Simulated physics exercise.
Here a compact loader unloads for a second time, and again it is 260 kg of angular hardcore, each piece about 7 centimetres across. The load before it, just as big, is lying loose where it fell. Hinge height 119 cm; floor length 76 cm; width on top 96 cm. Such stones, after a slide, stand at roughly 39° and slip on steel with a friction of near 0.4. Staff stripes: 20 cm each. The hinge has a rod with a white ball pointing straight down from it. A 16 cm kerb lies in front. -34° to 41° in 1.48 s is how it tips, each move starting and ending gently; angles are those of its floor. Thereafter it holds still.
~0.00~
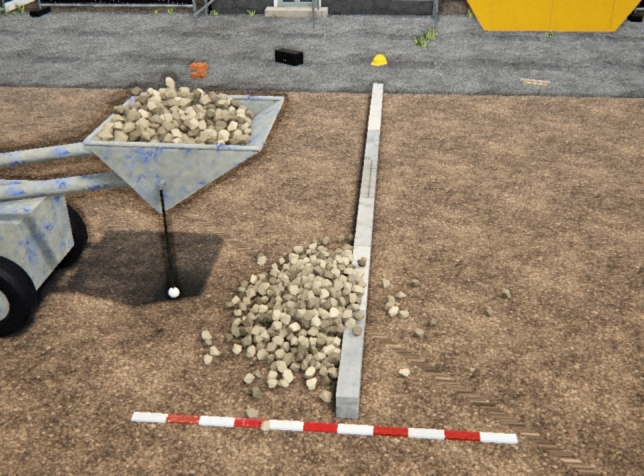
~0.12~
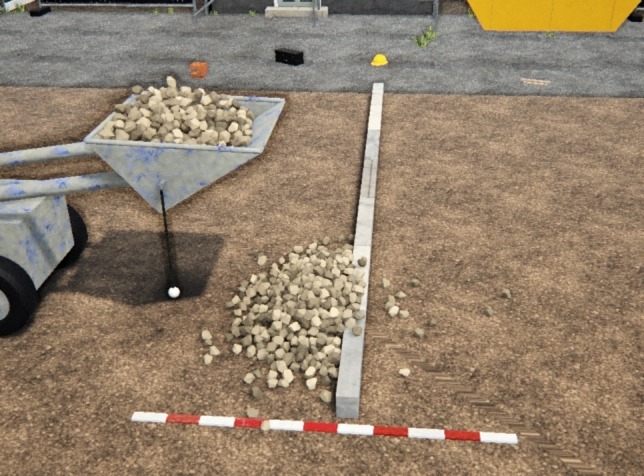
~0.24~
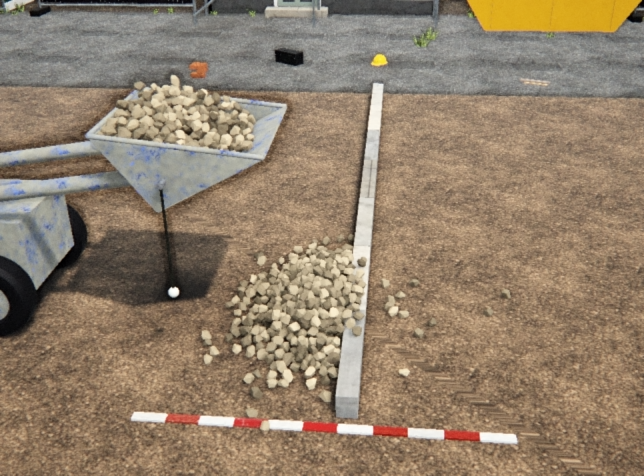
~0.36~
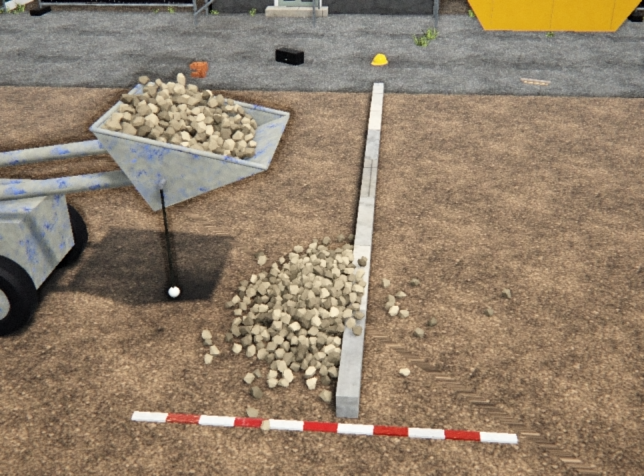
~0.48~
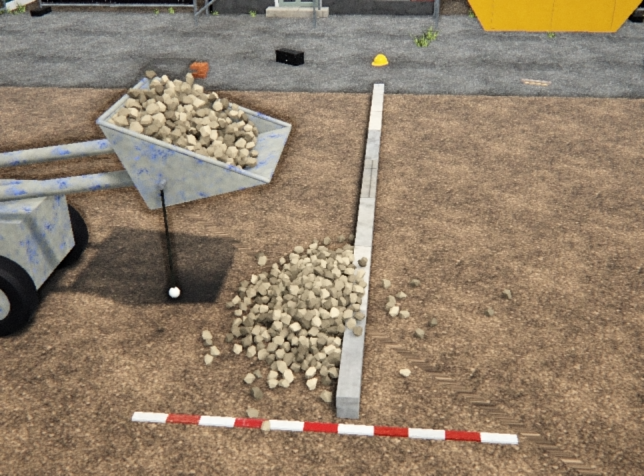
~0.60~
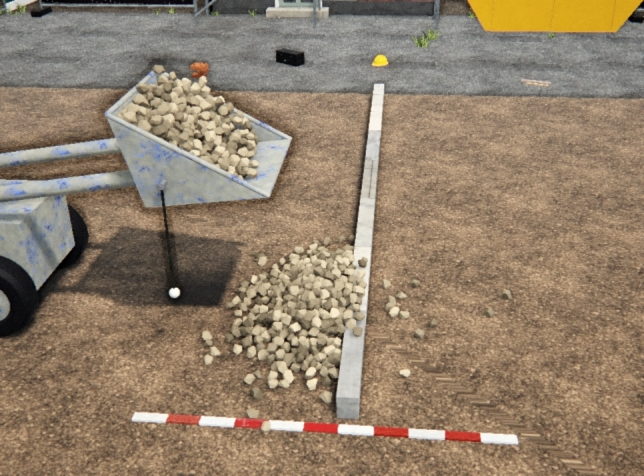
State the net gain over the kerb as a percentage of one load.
2 %.
After 1.1 s the floor is at 29°; in per cent of one load, 98 in the bucket, 101 on this side of the kerb, 2 over the kerb; the foremost stones are at (435, 315).
After 1.6 s the floor is at 41°; in per cent of one load, 38 in the bucket, 160 on this side of the kerb, 2 over the kerb; the foremost stones are at (435, 315).
After 1.9 s the floor is at 41°; in per cent of one load, 4 in the bucket, 194 on this side of the kerb, 2 over the kerb; the foremost stones are at (440, 322).
After 4.4 s the floor is at 41°; in per cent of one load, 0 in the bucket, 196 on this side of the kerb, 4 over the kerb; the foremost stones are at (442, 322). Net gain over the kerb, 2.
